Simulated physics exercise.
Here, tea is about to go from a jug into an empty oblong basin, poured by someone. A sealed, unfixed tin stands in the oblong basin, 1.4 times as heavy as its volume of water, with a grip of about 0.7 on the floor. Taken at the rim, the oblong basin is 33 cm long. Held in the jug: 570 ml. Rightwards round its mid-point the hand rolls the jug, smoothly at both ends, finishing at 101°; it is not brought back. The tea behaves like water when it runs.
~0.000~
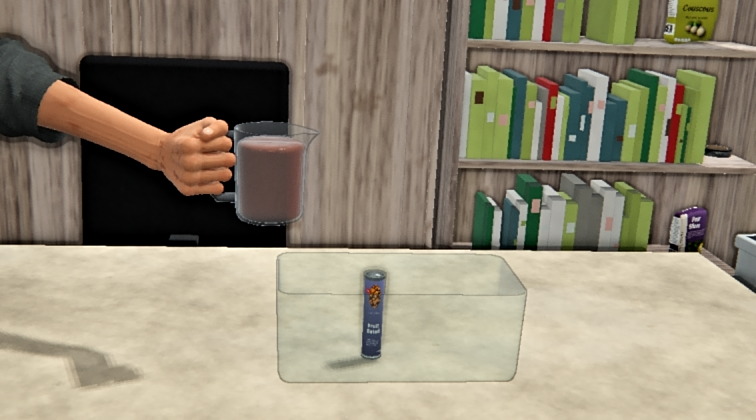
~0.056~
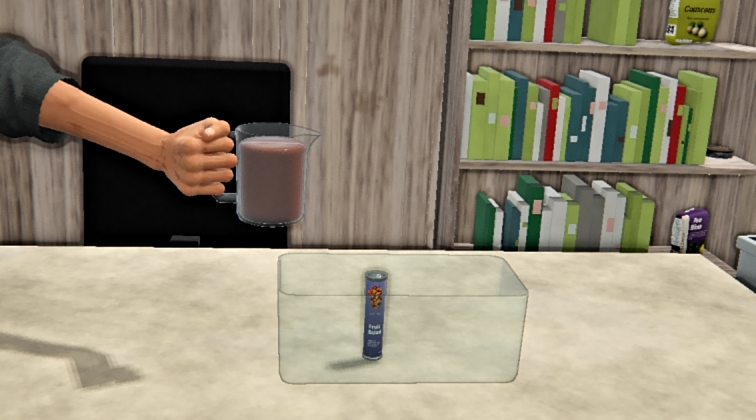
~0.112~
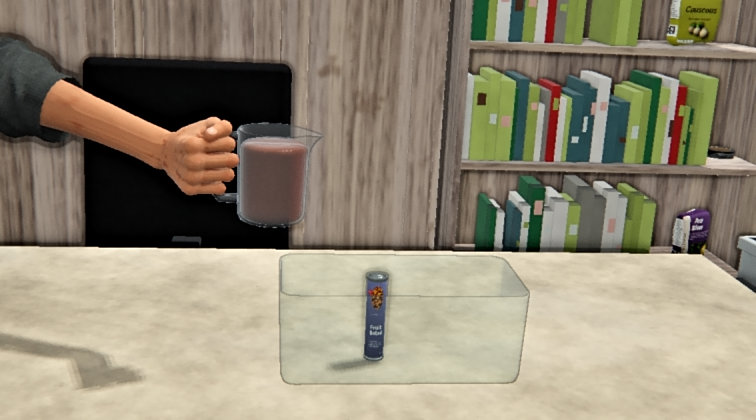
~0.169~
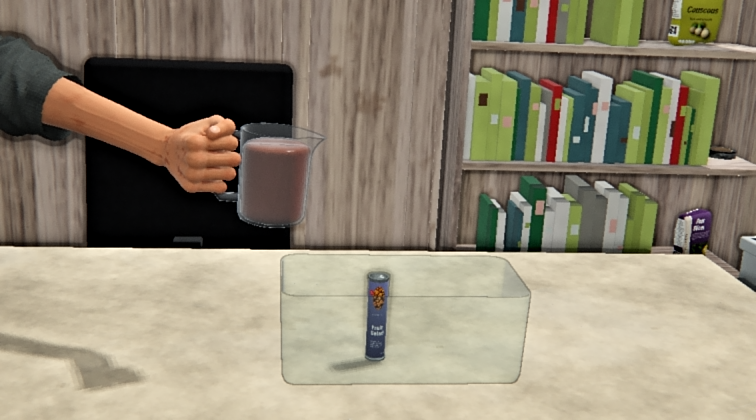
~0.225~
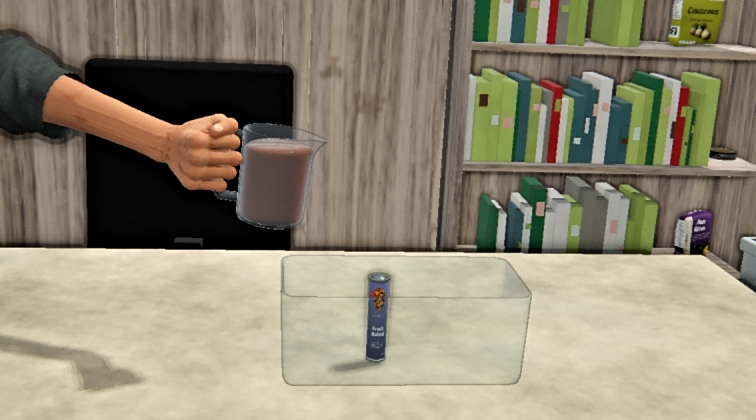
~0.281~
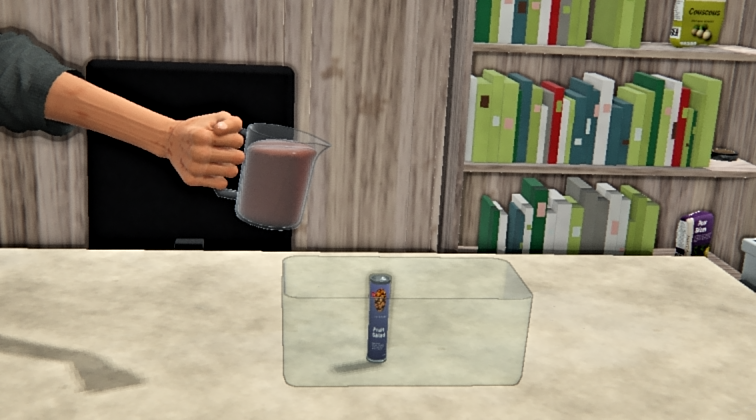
A hand slightly tilts a jug of brownish liquid rightwards above a clear basin.
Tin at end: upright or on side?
It's going to be knocked down.
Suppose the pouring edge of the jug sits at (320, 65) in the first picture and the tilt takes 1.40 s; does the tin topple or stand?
Result: Tin upright.
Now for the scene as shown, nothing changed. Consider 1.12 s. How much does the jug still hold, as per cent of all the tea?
Share remaining: Approx. 38 %.
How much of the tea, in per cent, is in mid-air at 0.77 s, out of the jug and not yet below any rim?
Around 12 in a hundred.
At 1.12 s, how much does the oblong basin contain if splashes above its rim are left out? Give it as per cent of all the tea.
Reading: Approx. 44 %.
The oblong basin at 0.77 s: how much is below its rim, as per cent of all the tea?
Near 3 in a hundred.
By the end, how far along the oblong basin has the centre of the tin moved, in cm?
It finishes around 8.0 cm from where it began.
By 0.77 s the tilt is 58° and 85 per cent is still to pour; the tin stands where it began.
By 1.12 s the tilt is 92° and 38 per cent is still to pour; the tin stands where it began.
By 1.50 s the tilt is 101° and 5 per cent is still to pour; the tin lies on its side.
By 1.90 s the tilt is 101° and 0 per cent is still to pour; the tin lies on its side.
At rest the tin lies on its side.
